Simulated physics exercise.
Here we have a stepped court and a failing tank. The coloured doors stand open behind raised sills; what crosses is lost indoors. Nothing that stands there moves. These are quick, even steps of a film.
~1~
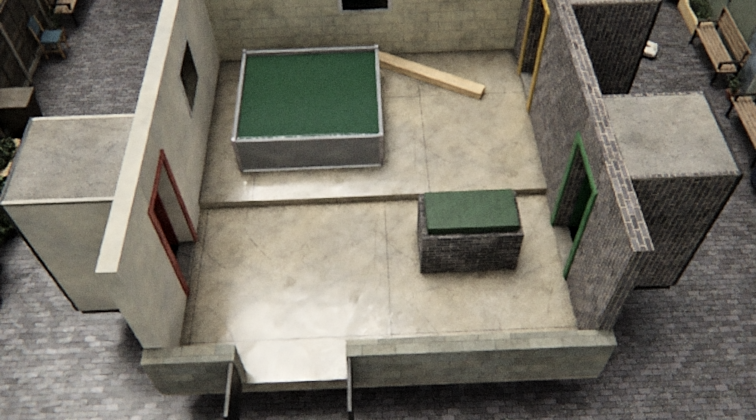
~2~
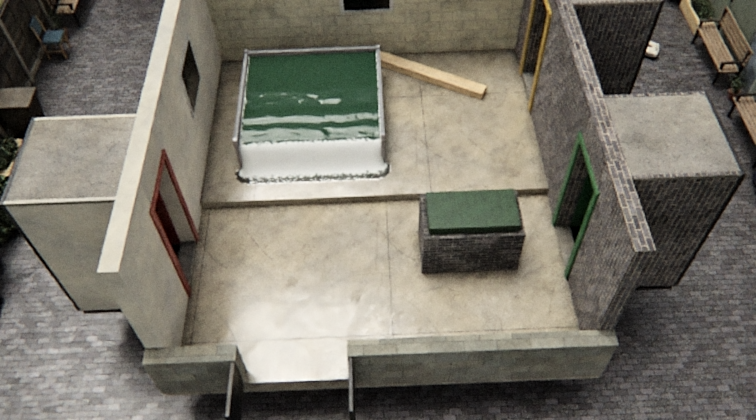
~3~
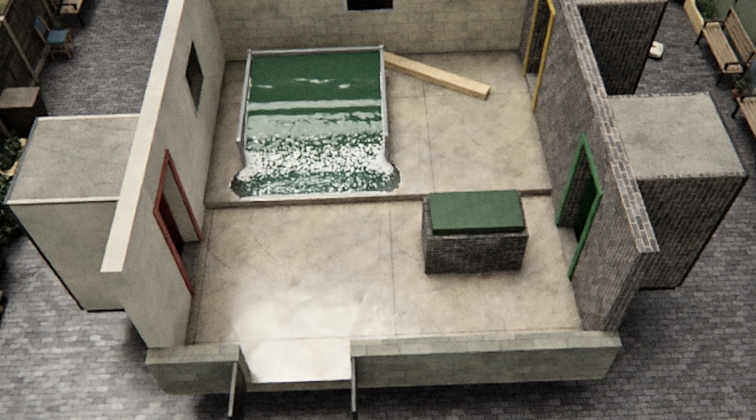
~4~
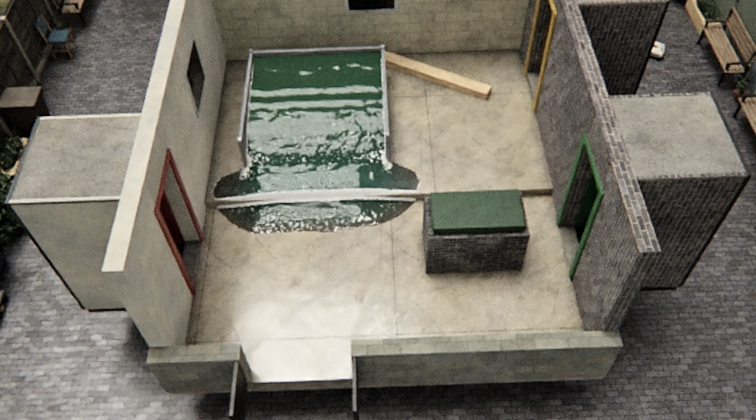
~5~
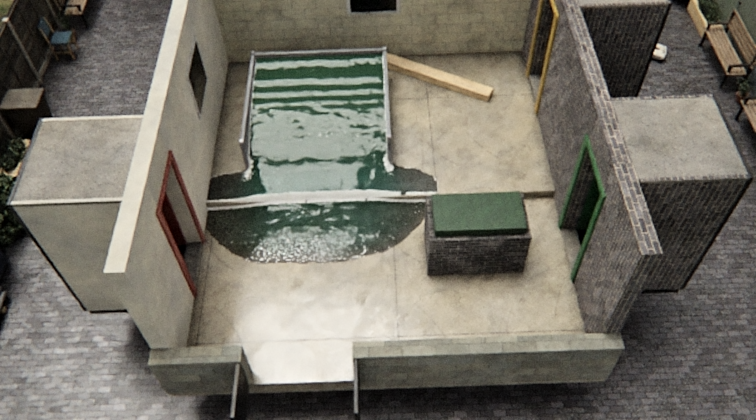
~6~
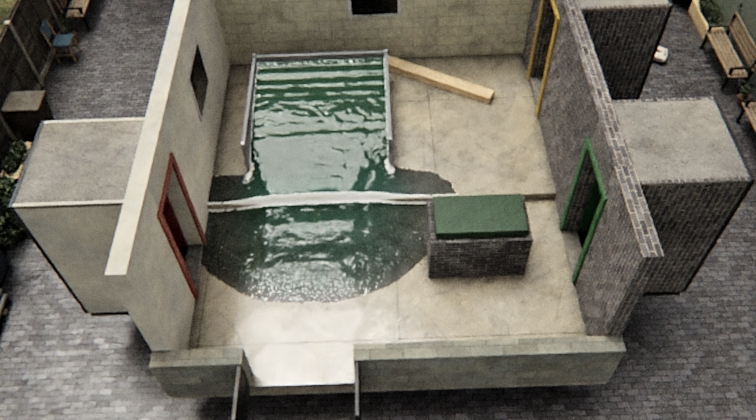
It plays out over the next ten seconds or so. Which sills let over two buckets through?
In the end: The red door lets in a lot; the green door lets in a lot; the yellow door admits no more than that.
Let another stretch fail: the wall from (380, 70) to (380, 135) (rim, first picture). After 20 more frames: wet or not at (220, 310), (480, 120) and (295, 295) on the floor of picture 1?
One after the other: No water, covered, clear.
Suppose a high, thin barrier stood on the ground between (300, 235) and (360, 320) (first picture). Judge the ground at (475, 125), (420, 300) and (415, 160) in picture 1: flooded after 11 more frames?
As listed: Clear, wet, clear.
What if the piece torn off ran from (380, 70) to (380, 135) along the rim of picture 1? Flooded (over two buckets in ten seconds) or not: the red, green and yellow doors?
My reading: The red door passes that mark; the green door lets more in; the yellow door goes over.
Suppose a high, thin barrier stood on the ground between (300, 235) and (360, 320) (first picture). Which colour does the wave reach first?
I say the red-painted one.
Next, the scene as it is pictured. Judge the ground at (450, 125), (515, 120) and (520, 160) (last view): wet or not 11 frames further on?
One after the other: Clear, no water, free of water.
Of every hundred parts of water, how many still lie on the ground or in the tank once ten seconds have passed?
Close to 50 %.
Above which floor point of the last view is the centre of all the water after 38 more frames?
Roughly at (365, 249).
A moment on, water covers 45 % of the floor; the red door wet at the sill, nothing in, the green door not reached, the yellow door not reached.
Next, water covers 50 % of the floor; the red door under two buckets in, the green door not reached, the yellow door not reached.
Then, water covers 55 % of the floor; the red door over two buckets in, the green door wet at the sill, nothing in, the yellow door not reached.
Later, water covers 60 % of the floor; the red door over two buckets in, the green door over two buckets in, the yellow door not reached.
In the end, water covers 60 % of the floor; the red door far over two buckets in, the green door far over two buckets in, the yellow door not reached.
